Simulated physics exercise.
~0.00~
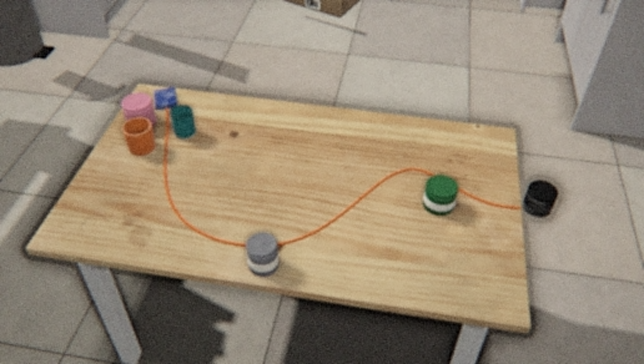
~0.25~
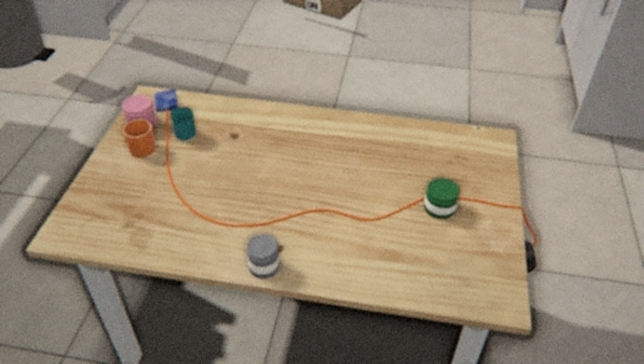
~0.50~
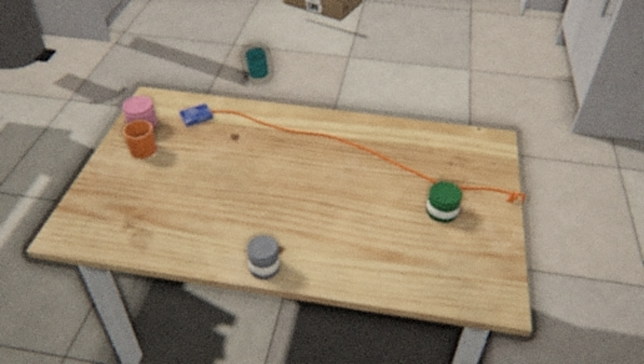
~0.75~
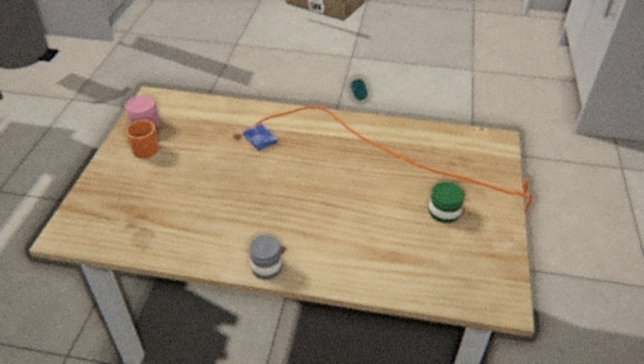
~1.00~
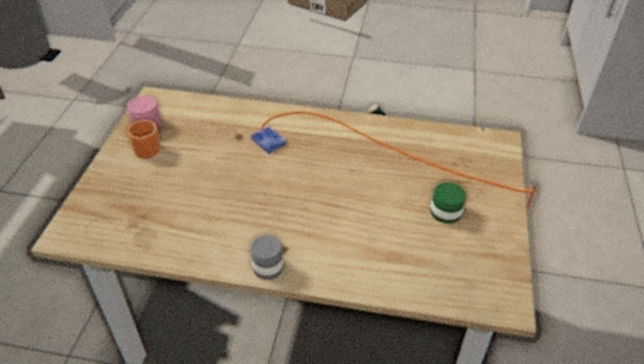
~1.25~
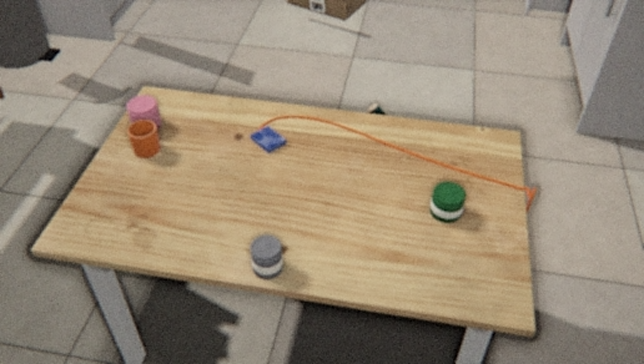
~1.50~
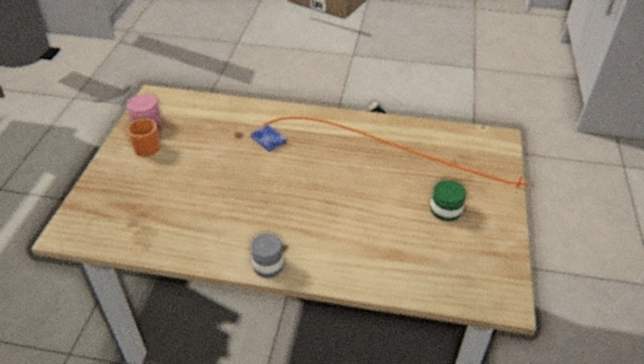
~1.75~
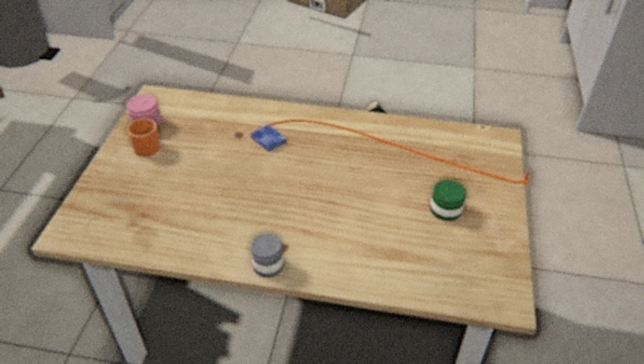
On a wooden kitchen table, a black speaker dropped off the right edge and its orange cable pulled the blue phone rightward; the teal mug tumbled off the far edge, while the phone stopped on the tabletop and the green tin stayed up there.
